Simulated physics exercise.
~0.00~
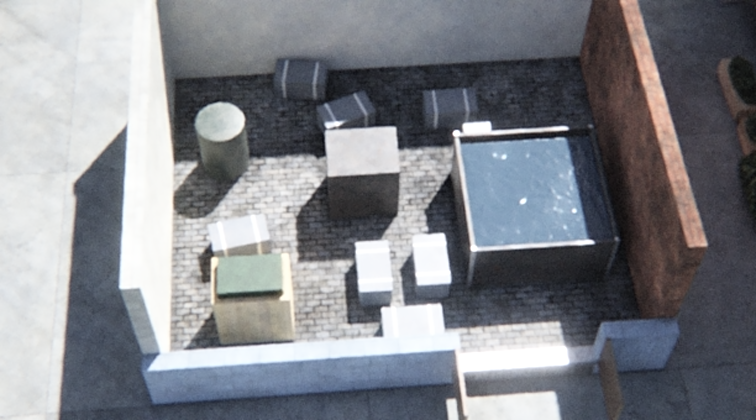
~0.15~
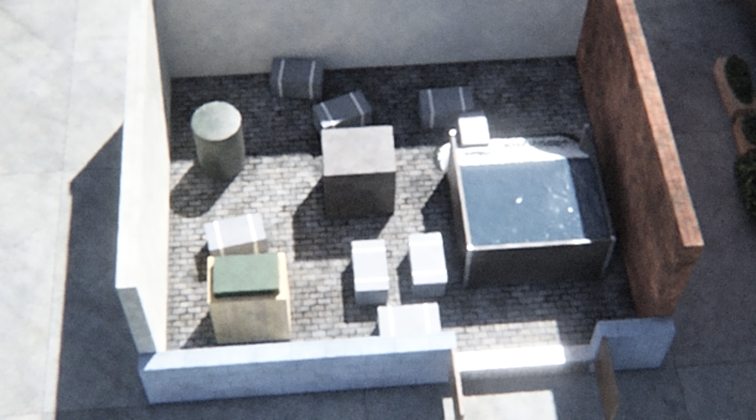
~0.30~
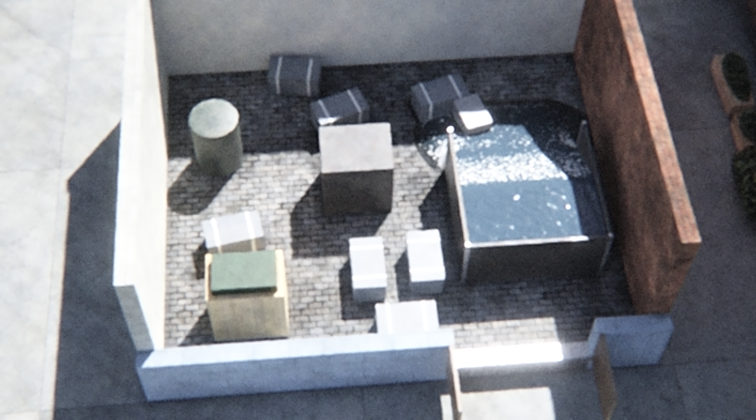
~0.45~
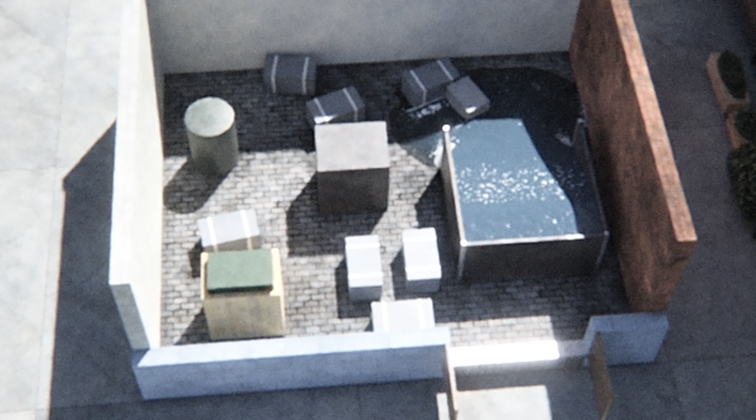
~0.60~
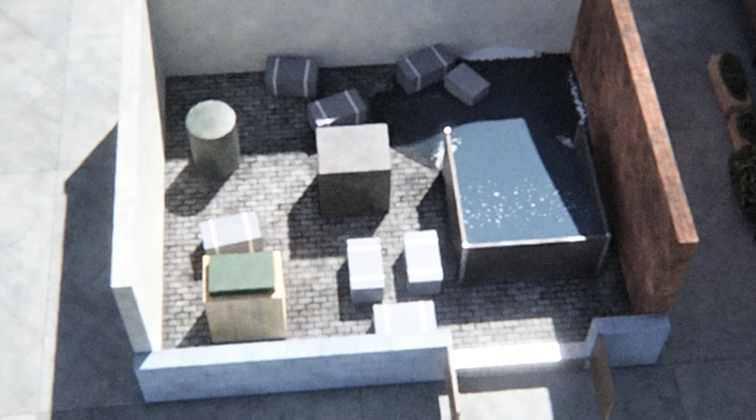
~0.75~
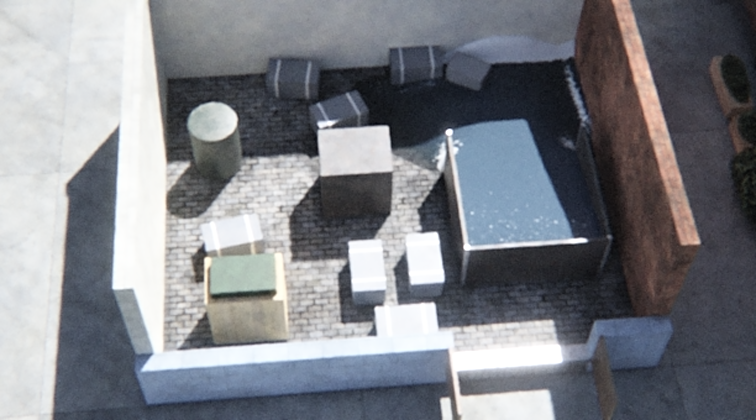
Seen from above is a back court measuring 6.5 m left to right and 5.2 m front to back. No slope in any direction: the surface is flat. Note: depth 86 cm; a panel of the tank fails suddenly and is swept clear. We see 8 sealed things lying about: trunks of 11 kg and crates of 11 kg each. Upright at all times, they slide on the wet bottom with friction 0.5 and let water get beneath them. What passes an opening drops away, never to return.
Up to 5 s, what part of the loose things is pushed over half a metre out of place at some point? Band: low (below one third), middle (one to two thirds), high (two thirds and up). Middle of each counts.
Middle.
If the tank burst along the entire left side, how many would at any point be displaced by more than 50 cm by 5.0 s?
You'd get 7 in that case.
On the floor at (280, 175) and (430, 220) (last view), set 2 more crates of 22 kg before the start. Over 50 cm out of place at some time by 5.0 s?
In the order asked they come out beyond the limit, inside the limit.
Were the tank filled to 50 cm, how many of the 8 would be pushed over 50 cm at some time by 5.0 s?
Count: 4.
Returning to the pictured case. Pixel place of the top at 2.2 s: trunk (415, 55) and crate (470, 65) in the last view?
Estimated pixels: (269, 74) and (431, 48).
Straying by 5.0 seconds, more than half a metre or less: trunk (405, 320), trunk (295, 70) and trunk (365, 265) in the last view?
Result, in order: Undershooting / overshooting / undershooting.
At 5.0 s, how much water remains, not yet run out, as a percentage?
Roughly 100 percent.
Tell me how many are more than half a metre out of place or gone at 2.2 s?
The number comes to 3.
After 1.1 s 2 of 8 are over 50 cm from their spots; 2 afloat.
After 2.2 s 3 of 8 are over 50 cm from their spots; 2 afloat.
After 3.5 s 4 of 8 are over 50 cm from their spots; 4 afloat.
After 5.0 s 5 of 8 are over 50 cm from their spots, and 5 have been at some point; 5 afloat.
